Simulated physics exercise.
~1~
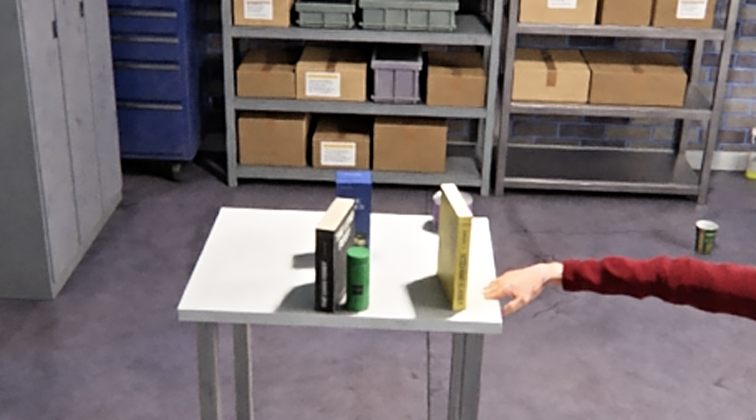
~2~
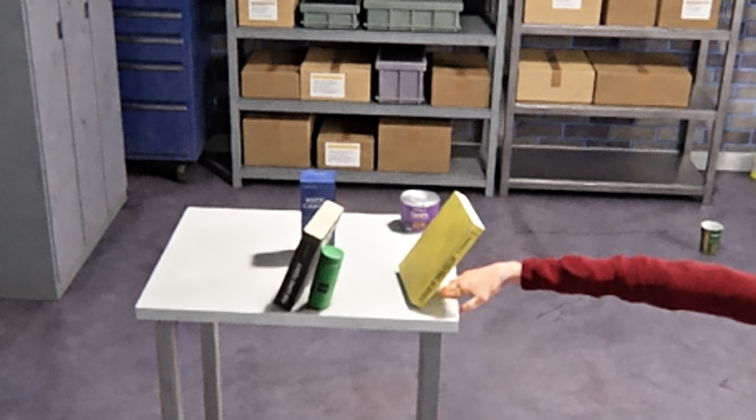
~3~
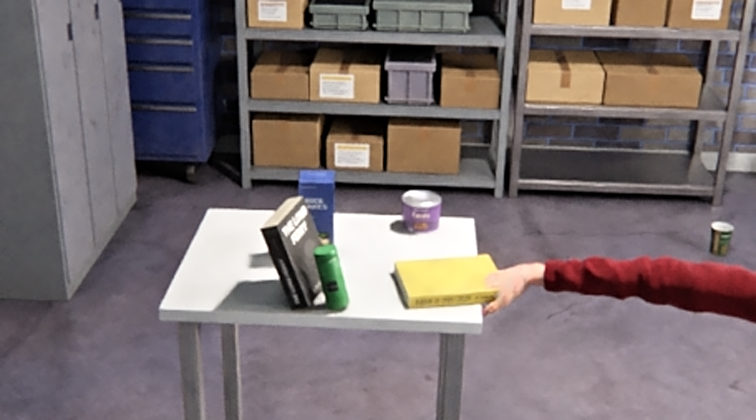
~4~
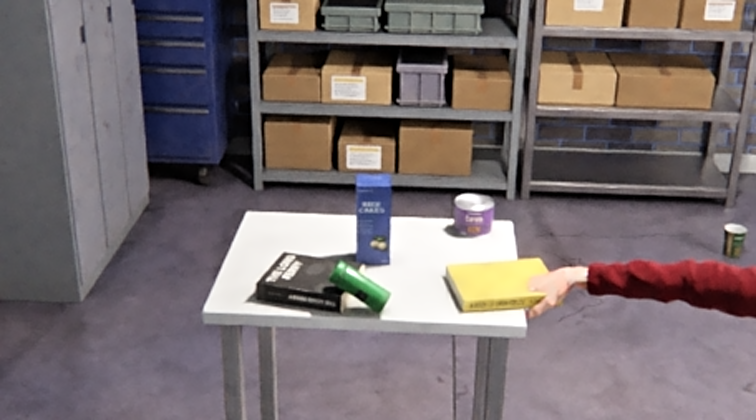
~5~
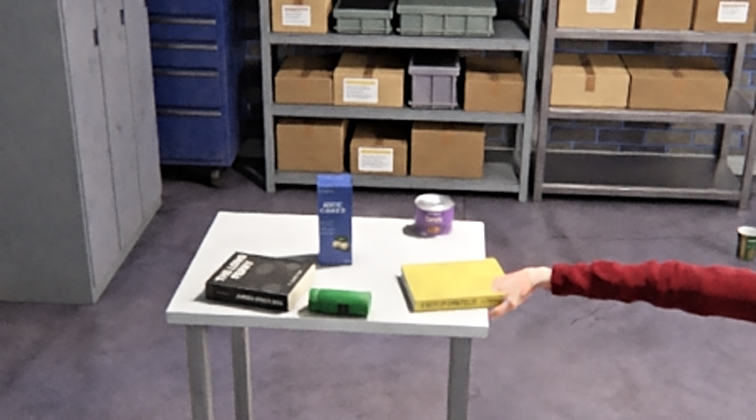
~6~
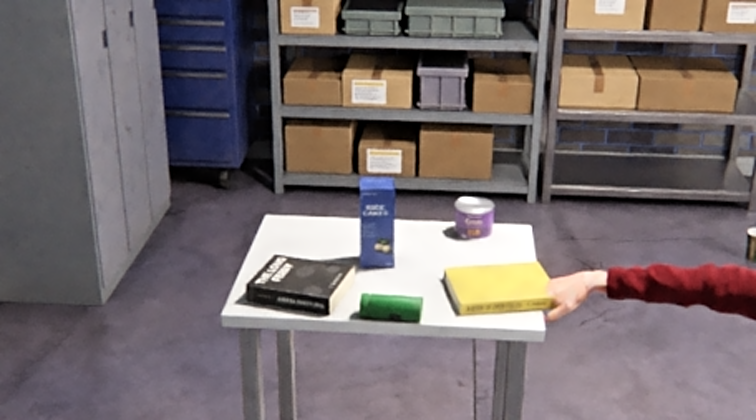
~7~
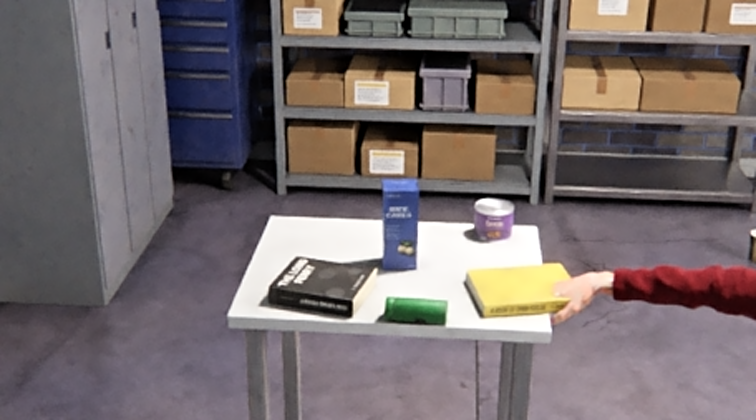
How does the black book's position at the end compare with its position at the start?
At the start the black book stands upright on the table, and by the end it is lying on its side.
